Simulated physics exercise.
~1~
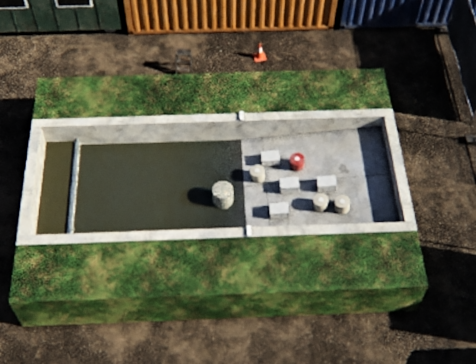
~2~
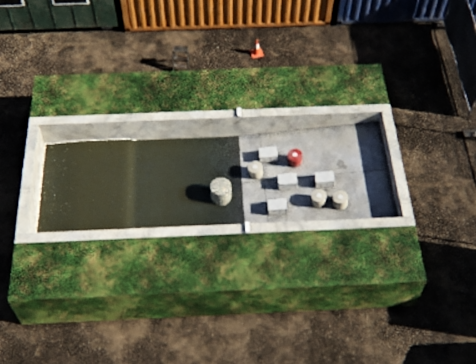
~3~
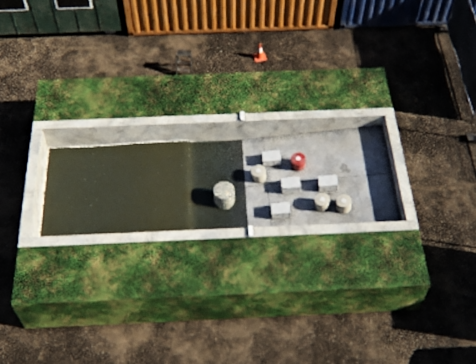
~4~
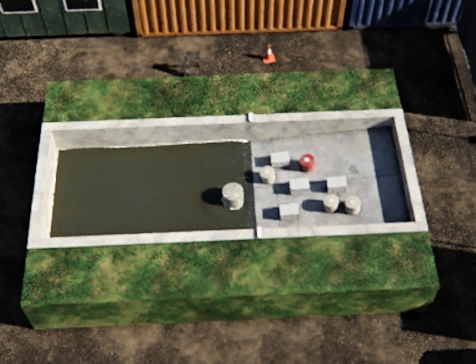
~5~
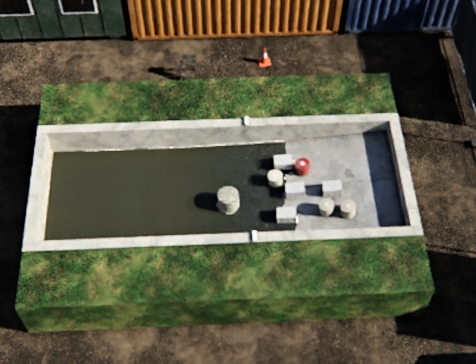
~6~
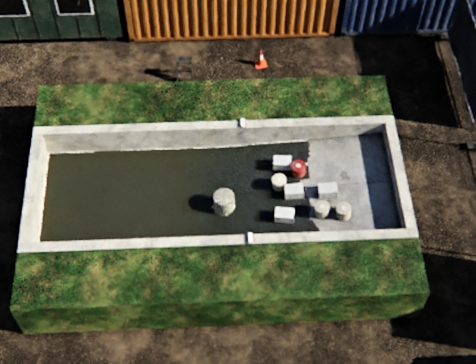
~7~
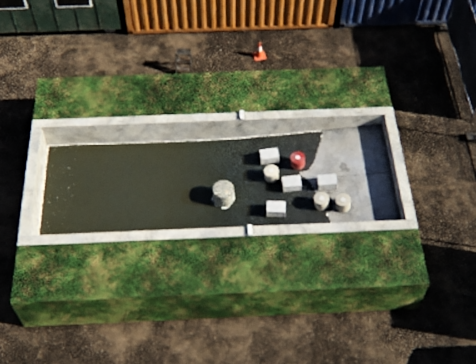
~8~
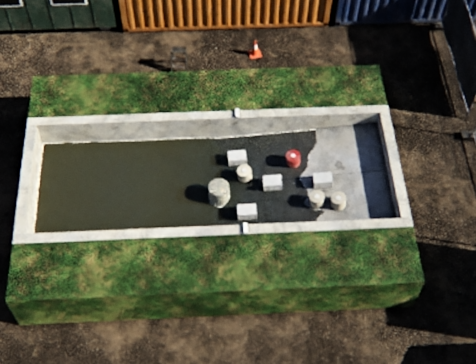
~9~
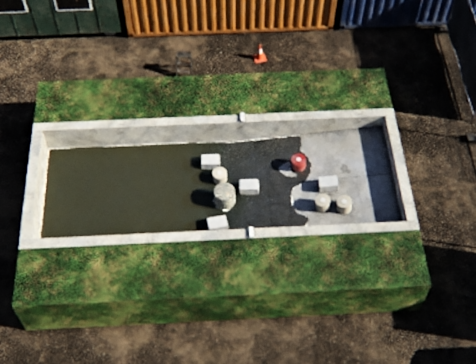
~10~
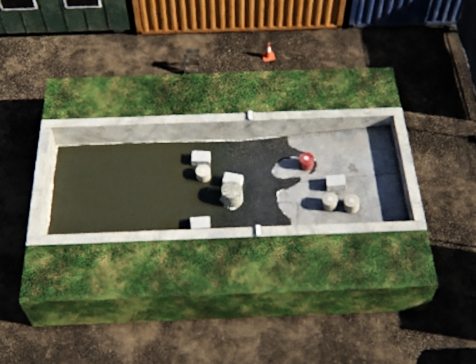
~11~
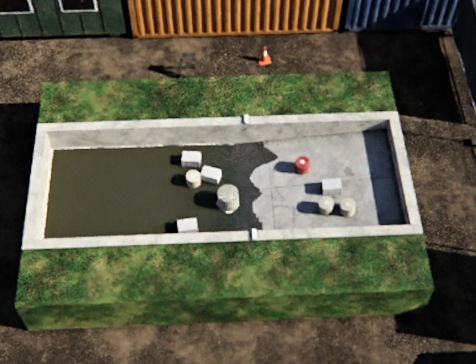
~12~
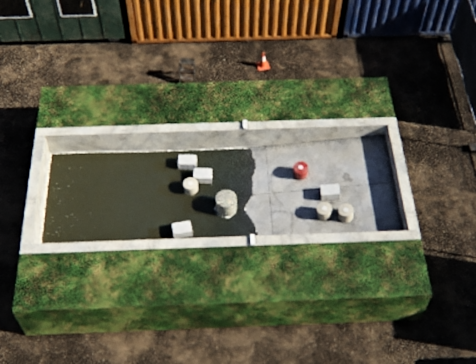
A long concrete basin held murky water on the left, which spread right around pale crates and tubs, then drew back, carrying three crates and a tub left, while the red tub and a few others stayed behind on the bare slope.
